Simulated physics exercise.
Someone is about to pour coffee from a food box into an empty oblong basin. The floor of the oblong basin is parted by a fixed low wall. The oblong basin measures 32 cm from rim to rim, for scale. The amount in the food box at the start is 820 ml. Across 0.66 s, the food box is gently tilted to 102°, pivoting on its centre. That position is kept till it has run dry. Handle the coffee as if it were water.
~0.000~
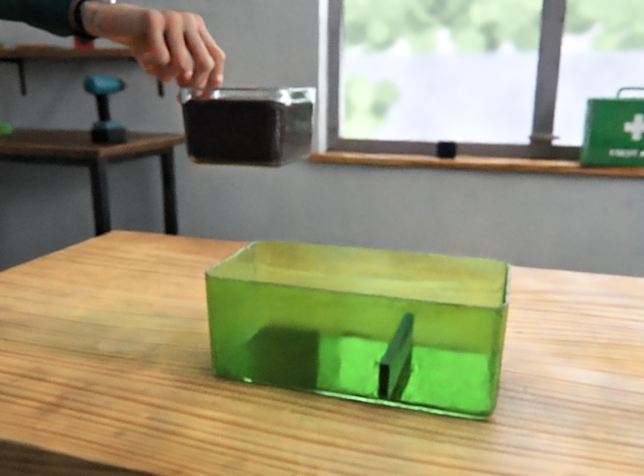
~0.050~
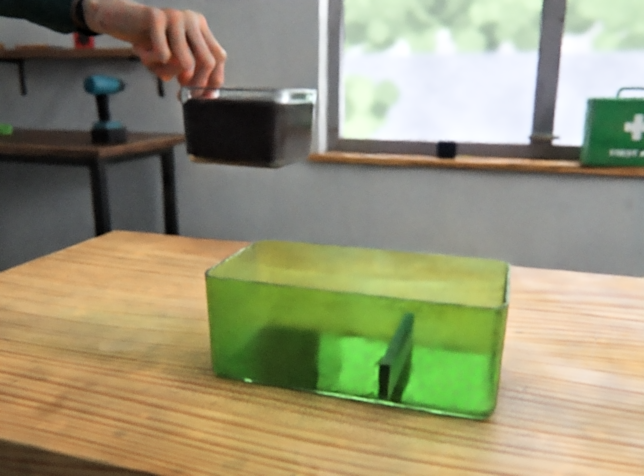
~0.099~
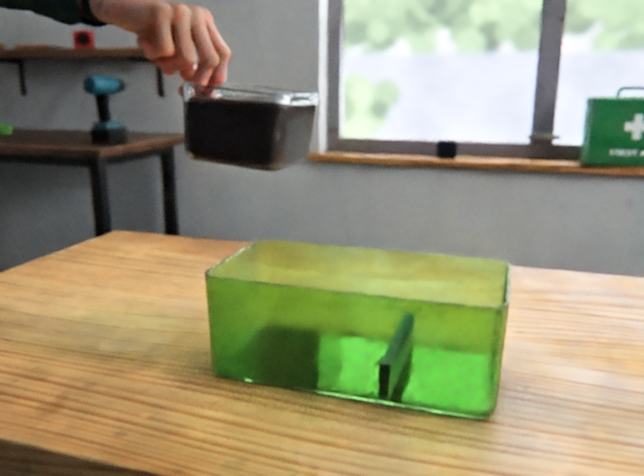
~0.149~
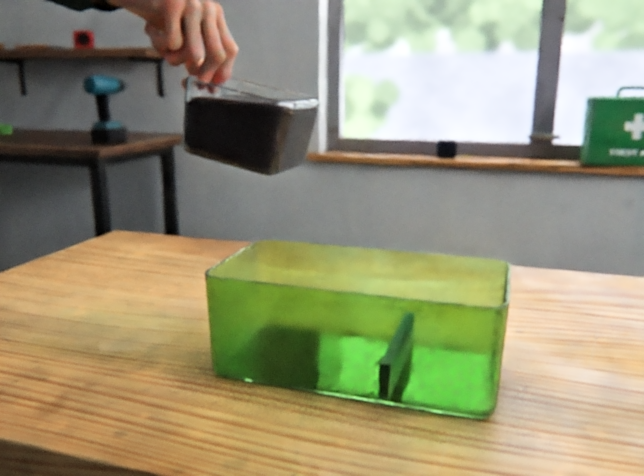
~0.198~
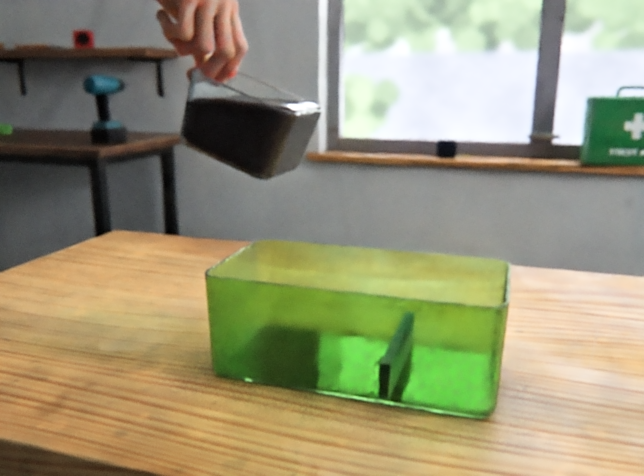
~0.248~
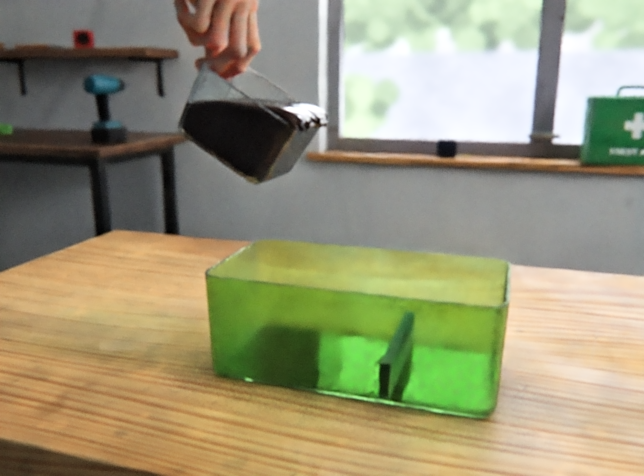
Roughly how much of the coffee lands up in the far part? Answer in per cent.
Around 8 %.
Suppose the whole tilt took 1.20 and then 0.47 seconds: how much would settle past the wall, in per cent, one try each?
It comes to 5 per cent, and then 10 per cent.
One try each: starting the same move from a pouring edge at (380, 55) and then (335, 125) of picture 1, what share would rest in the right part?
75 in a hundred, followed by 35 in a hundred.
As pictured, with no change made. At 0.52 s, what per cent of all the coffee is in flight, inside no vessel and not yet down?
My guess is roughly 44 %.
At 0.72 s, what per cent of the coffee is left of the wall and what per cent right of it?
Left roughly 82 per cent, right roughly 1.
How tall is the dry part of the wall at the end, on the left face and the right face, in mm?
About 18 mm left, about 38 mm right.
Then, 0.52 s in, the tilt is 91° and 32 per cent is still to pour, 24 is left of the wall and 0 right of it.
Then, 0.72 s in, the tilt is 102° and 7 per cent is still to pour, 83 is left of the wall and 1 right of it.
Then, 0.93 s in, the tilt is 102° and 1 per cent is still to pour, 87 is left of the wall and 6 right of it.
Then, 1.16 s in, the tilt is 102° and 0 per cent is still to pour, 89 is left of the wall and 8 right of it.
Finally, 88 per cent lies left of the wall, 8 right of it and 3 outside.
